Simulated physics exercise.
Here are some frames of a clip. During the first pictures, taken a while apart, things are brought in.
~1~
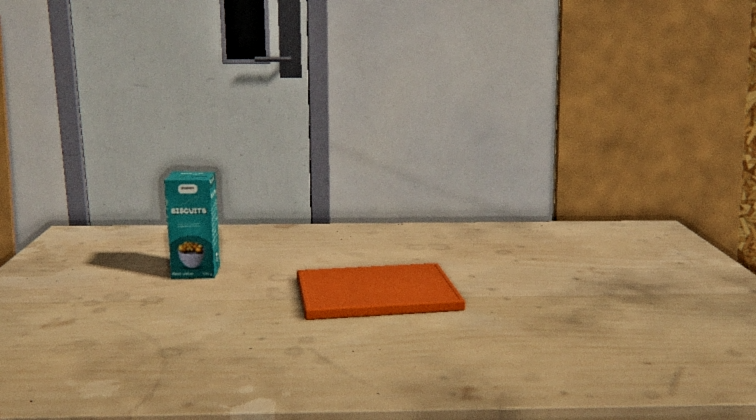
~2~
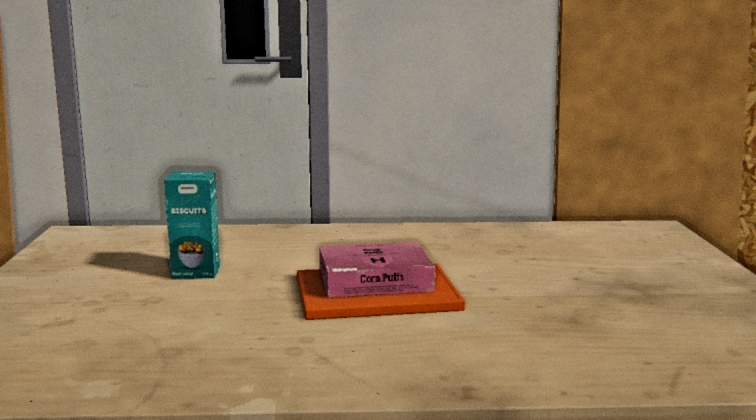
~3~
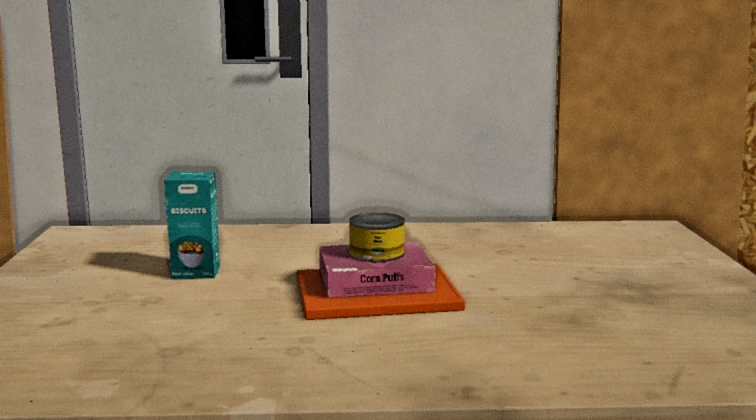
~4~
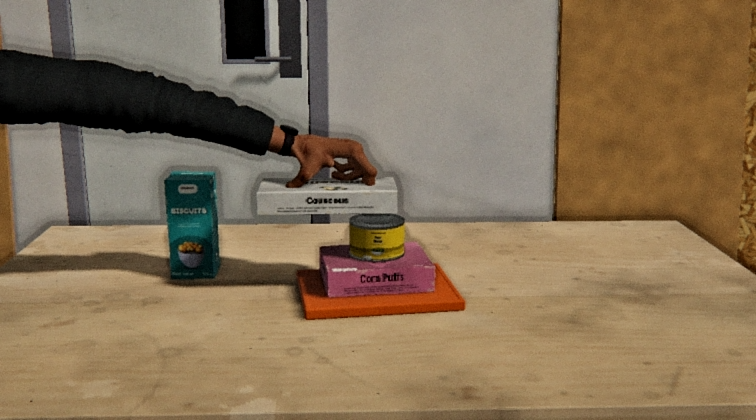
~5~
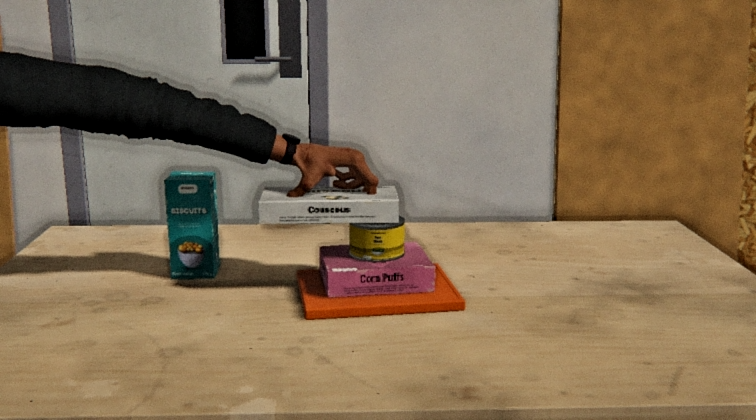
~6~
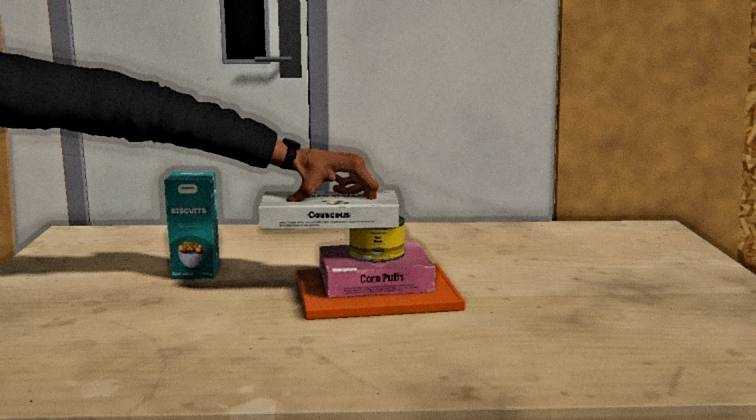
A hand in a dark sleeve reaches in from the left and lowers a white couscous box a short way onto a yellow can, keeping hold of it. The can sits on a pink packet that was placed before it on an orange tray, with a teal biscuits box standing to the left. The fixed view looks across a pale wooden table towards a grey door and wall.
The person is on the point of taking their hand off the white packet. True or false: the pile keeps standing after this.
False.
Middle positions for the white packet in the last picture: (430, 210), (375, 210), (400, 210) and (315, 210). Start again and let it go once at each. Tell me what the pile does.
Well, the first time it tips over, the second time it stays intact, the third time it stays intact, and the fourth time it tips over.
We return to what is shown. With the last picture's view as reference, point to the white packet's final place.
Near (317, 237).
Then, 0.30 s after the last picture, white packet now fallen.
Then, 0.40 s after the last picture, nothing new.
Then, 1.30 s after the last picture, white packet resting near (316, 237).
At rest, fallen, white packet; the other 4 in place. Seen from the same camera at the end, white packet near (317, 237). The pile gives way.
